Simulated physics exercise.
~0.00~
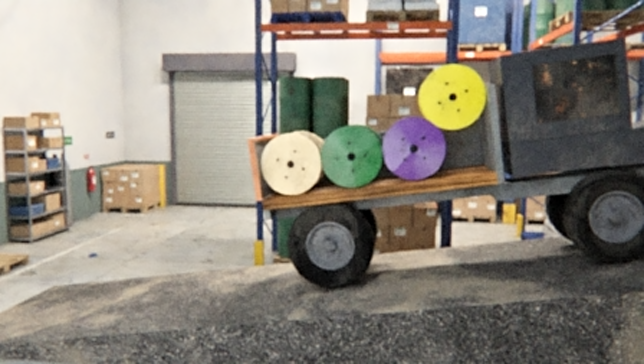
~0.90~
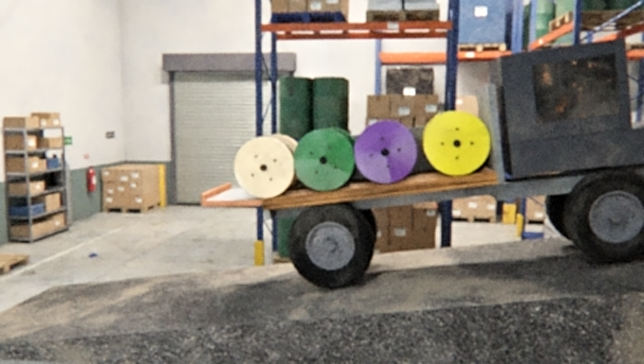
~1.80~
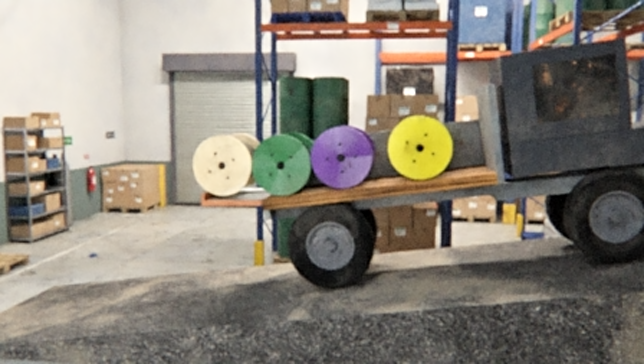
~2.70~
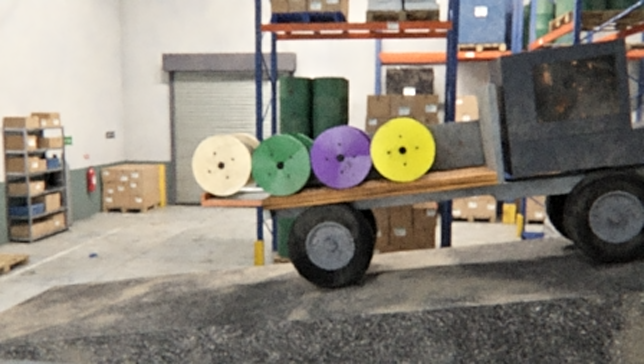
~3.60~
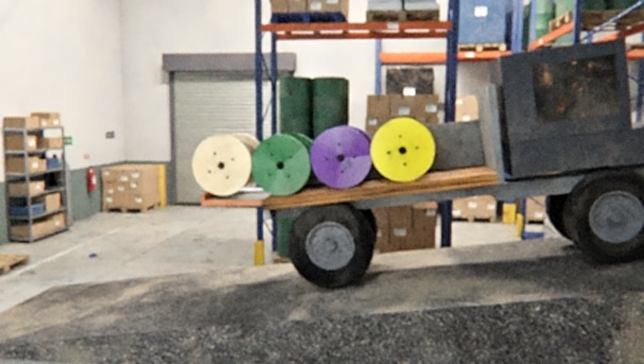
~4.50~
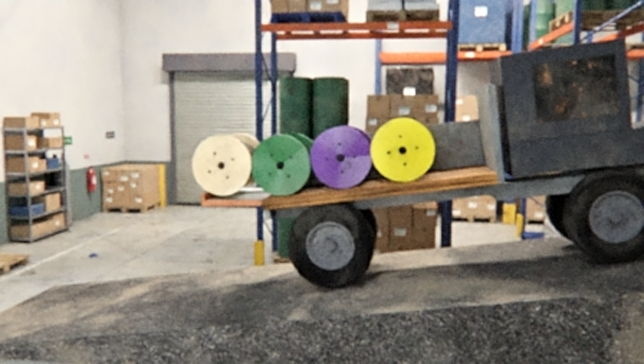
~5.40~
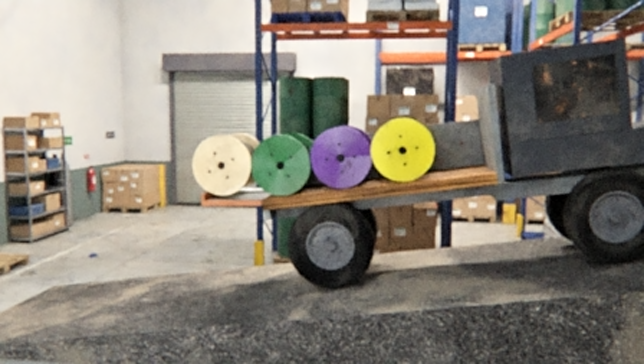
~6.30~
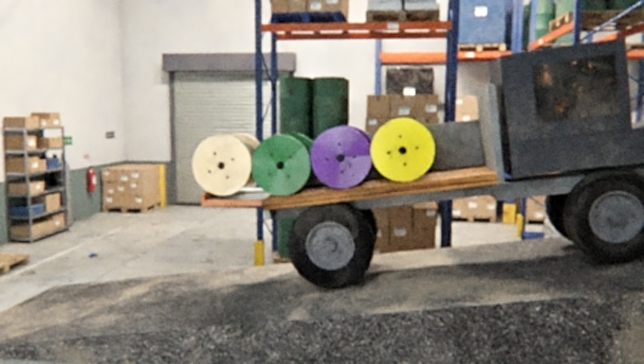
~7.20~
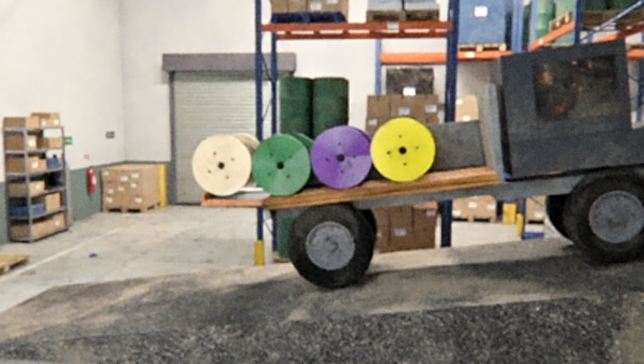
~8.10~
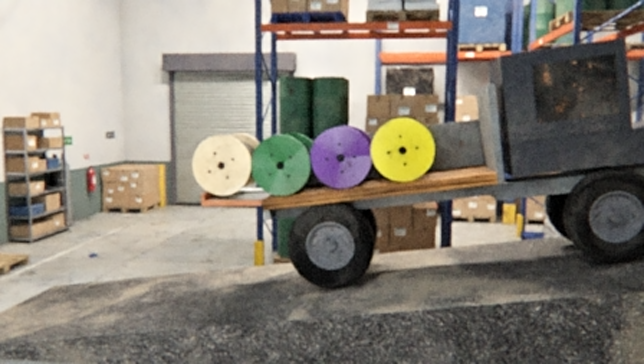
At the start, a pick-up stands on a slope falling to the left, with cream, green and purple cable reels lined up on its bed and a yellow one perched higher at the right. The tailgate swings down at the left end, and the yellow reel drops onto the bed beside the purple one. All the reels roll left toward the lowered gate. The cream reel stops out on the gate, with the green and purple ones close behind. The yellow reel rolls a little farther and settles against the purple. All four then rest in a row, none having fallen off.
